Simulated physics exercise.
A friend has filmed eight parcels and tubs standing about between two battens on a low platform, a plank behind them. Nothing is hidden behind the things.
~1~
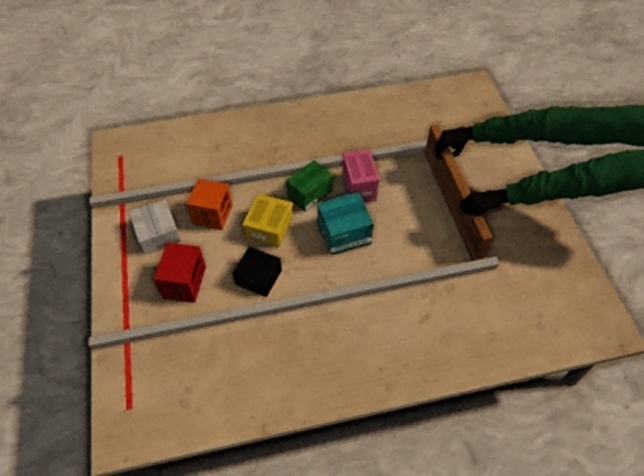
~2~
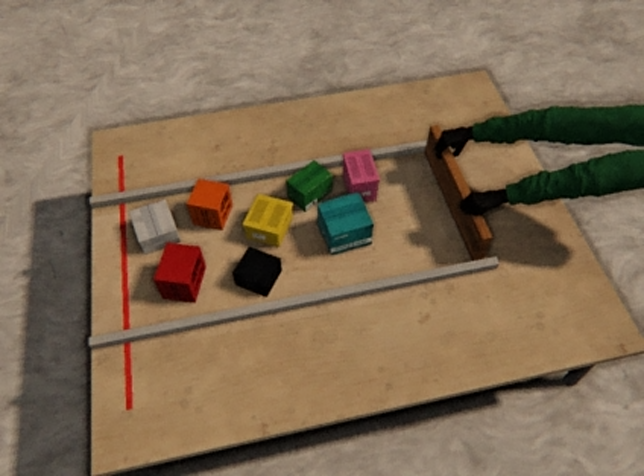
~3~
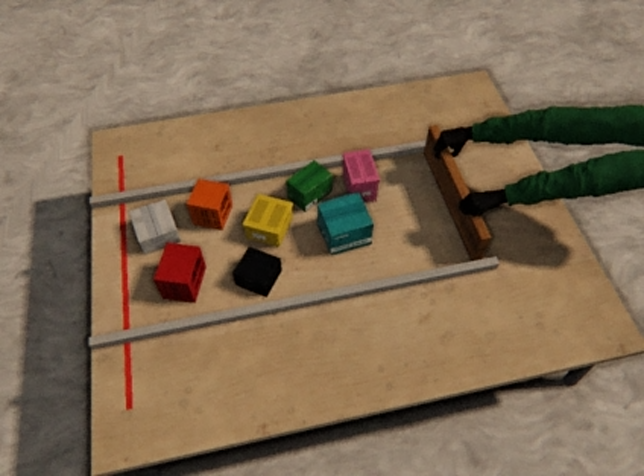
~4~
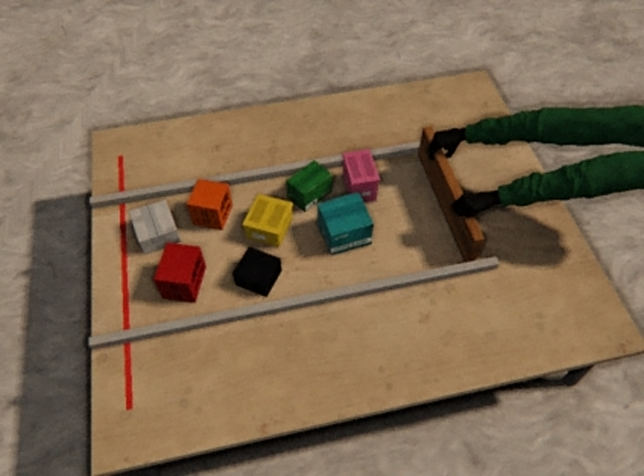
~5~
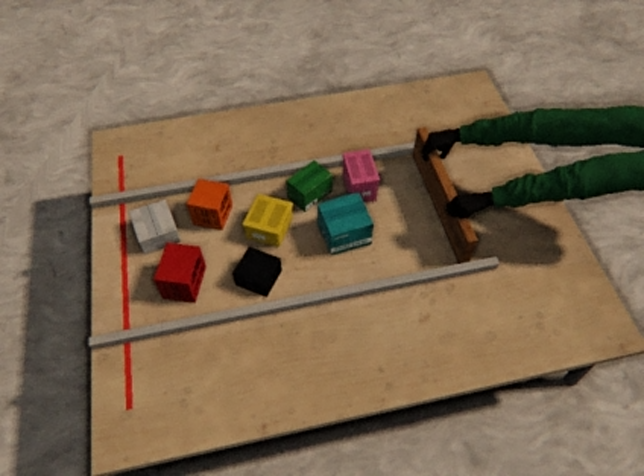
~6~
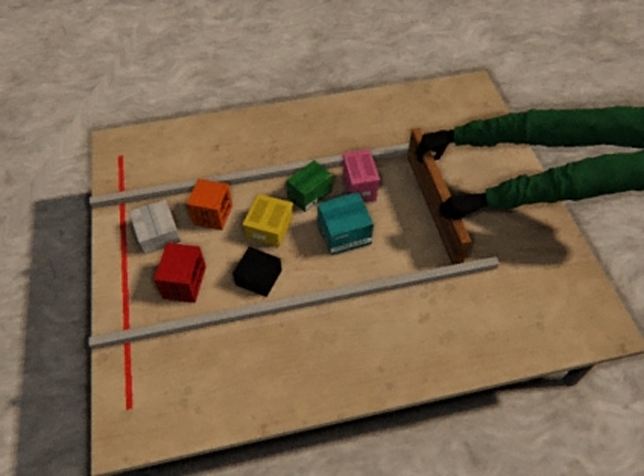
Wooden plank held by two gloved hands sliding slightly left between two battens, while the coloured boxes ahead stay still.
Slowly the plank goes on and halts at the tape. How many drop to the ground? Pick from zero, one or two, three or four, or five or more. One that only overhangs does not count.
The number that fall off is five or more.
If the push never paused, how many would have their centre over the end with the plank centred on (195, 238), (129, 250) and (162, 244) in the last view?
Place by place, 1, 5 and 2.
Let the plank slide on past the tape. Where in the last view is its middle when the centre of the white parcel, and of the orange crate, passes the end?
Near (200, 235) and (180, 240).
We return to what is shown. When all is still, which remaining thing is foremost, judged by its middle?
Foremost is the turquoise box.
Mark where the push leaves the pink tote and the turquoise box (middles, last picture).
First (104, 223), then (96, 269).
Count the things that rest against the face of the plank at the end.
The number is 3.
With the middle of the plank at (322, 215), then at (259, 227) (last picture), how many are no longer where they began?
At the one place 4, at the other 7.
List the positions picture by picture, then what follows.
In the first picture, white parcel (155, 227); red crate (181, 273); orange crate (211, 205); plank (455, 191); tape (124, 264).
In the second picture, red crate (181, 273); yellow tote (269, 221).
In the third picture, orange crate (211, 205); black crate (258, 272).
In the fourth picture, white parcel (155, 227); green box (310, 186).
In the fifth picture, red crate (181, 273); turquoise box (345, 224).
In the sixth picture, white parcel (155, 227); red crate (181, 273); orange crate (211, 205); plank (436, 195); tape (124, 264).
Soon after, none off yet; white parcel at rest near (155, 227); red crate at rest near (181, 273); orange crate at rest near (211, 205).
At rest, the number that fall off is five or more; fallen, green box, yellow tote, orange crate, red crate and white parcel.
